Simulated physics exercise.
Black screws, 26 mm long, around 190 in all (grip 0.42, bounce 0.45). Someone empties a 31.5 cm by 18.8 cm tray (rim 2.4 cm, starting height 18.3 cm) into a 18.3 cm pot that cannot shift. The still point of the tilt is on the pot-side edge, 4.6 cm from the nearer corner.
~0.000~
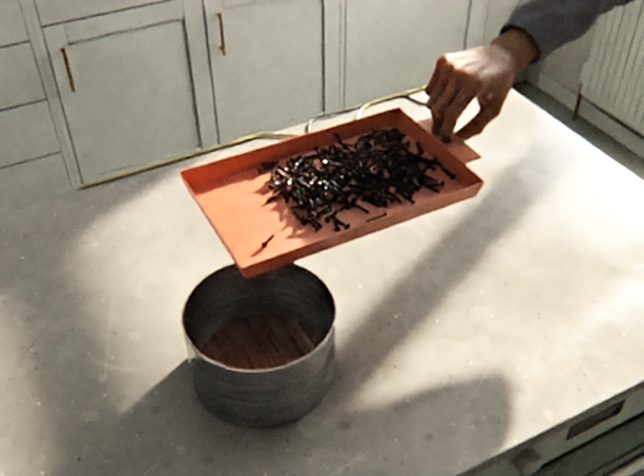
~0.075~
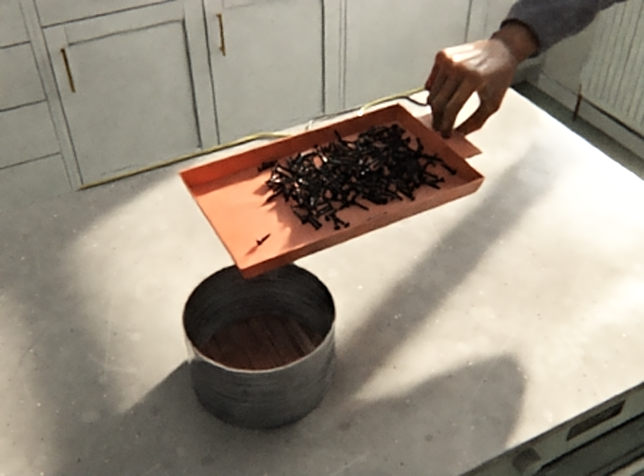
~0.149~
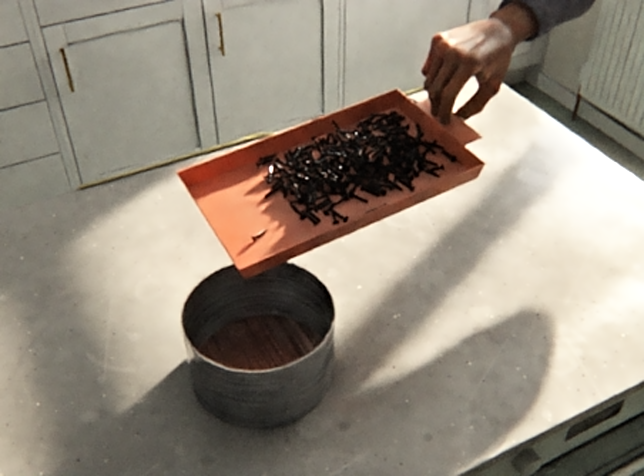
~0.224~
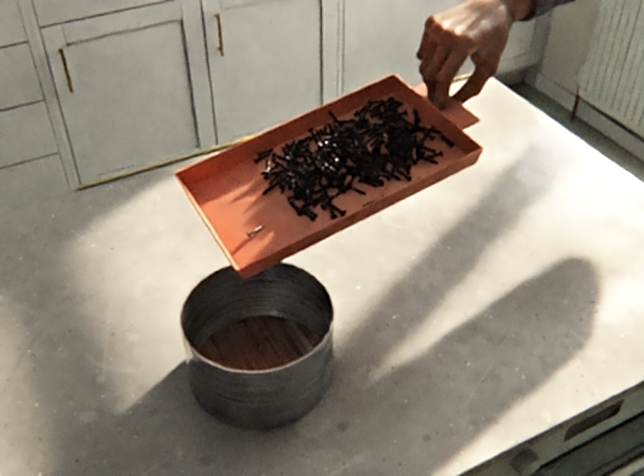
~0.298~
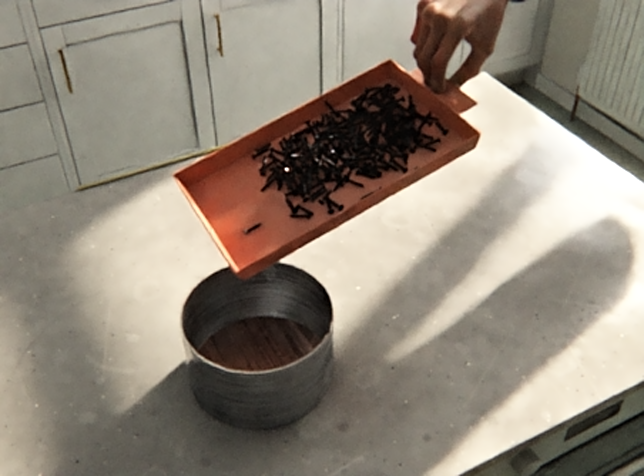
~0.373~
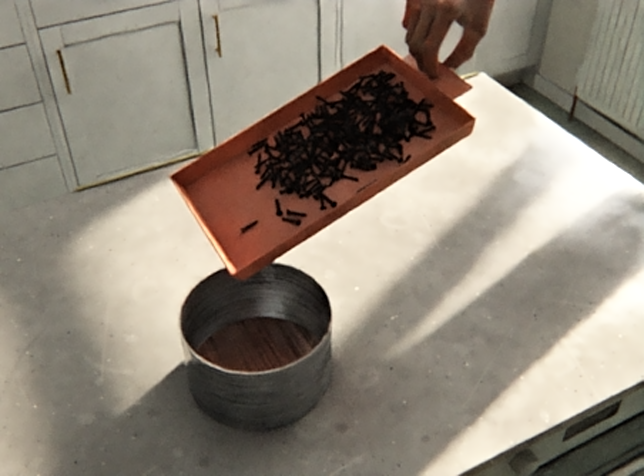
A hand tilts an orange tray of black screws down leftward above a metal pot.
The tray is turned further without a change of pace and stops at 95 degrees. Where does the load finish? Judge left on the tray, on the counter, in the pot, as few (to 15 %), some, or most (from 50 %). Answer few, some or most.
Tray few, counter most, pot some.
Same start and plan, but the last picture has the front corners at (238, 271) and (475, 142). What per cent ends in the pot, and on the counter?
Pot 90, counter 10.
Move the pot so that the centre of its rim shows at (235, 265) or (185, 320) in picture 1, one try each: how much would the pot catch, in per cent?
Some 50 and 75 per cent.
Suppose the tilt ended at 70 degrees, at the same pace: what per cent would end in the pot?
In that case some 10 per cent.
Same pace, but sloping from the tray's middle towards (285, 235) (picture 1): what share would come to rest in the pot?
About 100 per cent.
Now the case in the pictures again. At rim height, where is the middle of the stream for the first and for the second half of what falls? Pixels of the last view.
First near (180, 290), later near (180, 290).
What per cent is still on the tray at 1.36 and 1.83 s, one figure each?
About 55, 5.
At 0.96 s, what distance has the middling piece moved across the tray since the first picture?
Roughly 20 cm.
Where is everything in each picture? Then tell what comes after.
The first picture shows tray tilt 0 degrees, front corners at (244, 262) and (478, 181); middle of the pieces at (359, 172); pot at (259, 310).
The second picture shows tray tilt 1 degrees, front corners at (244, 263) and (479, 176); middle of the pieces at (359, 170).
The third picture shows tray tilt 5 degrees, front corners at (242, 264) and (478, 163), lowest corner left front; middle of the pieces at (357, 161).
The fourth picture shows tray tilt 10 degrees, front corners at (239, 265) and (476, 148), lowest corner left front; middle of the pieces at (354, 151).
The fifth picture shows tray tilt 14 degrees, front corners at (237, 266) and (474, 133), lowest corner left front; middle of the pieces at (352, 144).
The sixth picture shows tray tilt 19 degrees, front corners at (234, 268) and (468, 118), lowest corner left front; middle of the pieces at (346, 134); pot at (255, 313). The tray's pace is about 60 degrees a second.
Then, at 0.96 s, tilt 55 degrees; the tray holds 90 %, the pot 0 %.
After 1.36 s, tilt 79 degrees; the tray holds 55 %, the pot 15 %.
After 1.83 s, tilt 95 degrees; the tray holds 5 %, the pot 30 %.
In the end, at 2.8 s, tray 0 %, counter 65 %, pot 35 %.
